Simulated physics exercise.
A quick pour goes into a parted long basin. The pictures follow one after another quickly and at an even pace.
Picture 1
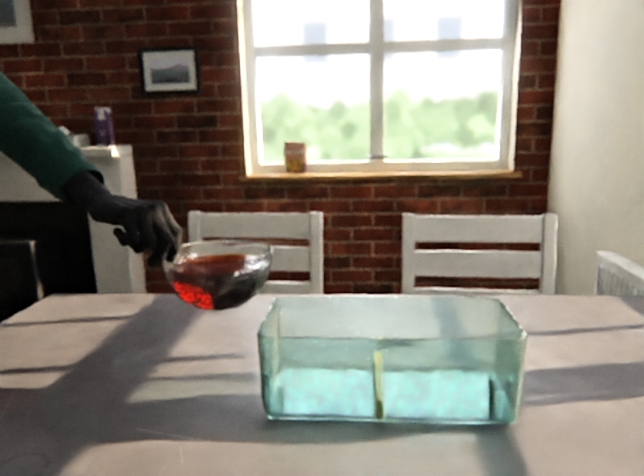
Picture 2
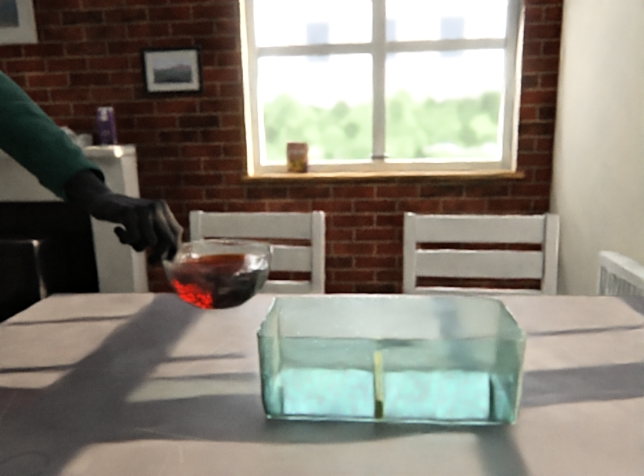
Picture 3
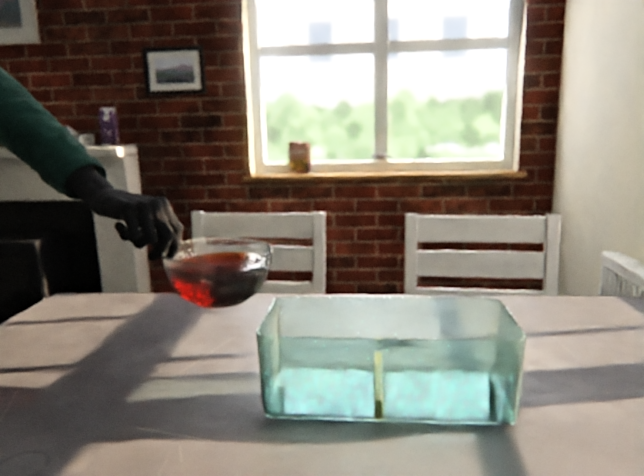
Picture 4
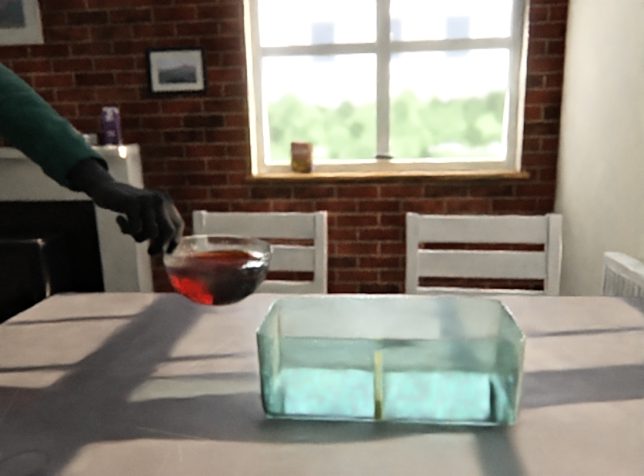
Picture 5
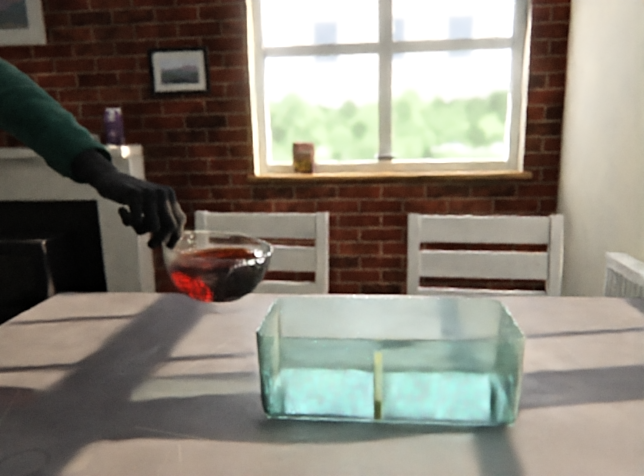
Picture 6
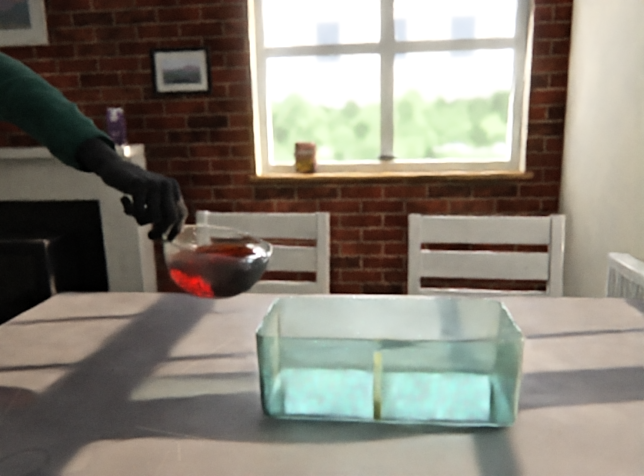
Gloved hand slowly tilting a glass bowl of red liquid rightward beside a divided glass basin on a sunlit table.
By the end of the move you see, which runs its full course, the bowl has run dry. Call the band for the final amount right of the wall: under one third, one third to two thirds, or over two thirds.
Band: Under one third.
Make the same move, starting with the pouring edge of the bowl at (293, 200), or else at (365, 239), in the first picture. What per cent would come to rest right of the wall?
70 and 85 per cent.
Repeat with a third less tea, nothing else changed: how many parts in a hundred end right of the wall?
Something like 15 per cent, give or take.
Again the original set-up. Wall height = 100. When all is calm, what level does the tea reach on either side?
Left near 70; right near 20.
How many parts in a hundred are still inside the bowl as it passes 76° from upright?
Near 45 per cent.
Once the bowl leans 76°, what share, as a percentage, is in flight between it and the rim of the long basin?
Somewhere around 40 per cent of it.
A moment on, the bowl is tipped on its side and 47 per cent is still to pour, 12 is left of the wall and 0 right of it.
Next, the bowl is tipped right over and 0 per cent is still to pour, 85 is left of the wall and 8 right of it.
Then the bowl is tipped right over and 0 per cent is still to pour, 84 is left of the wall and 14 right of it.
Later the bowl is tipped right over and 0 per cent is still to pour, 78 is left of the wall and 21 right of it.
At rest 77 per cent lies left of the wall, 22 right of it and 1 outside.
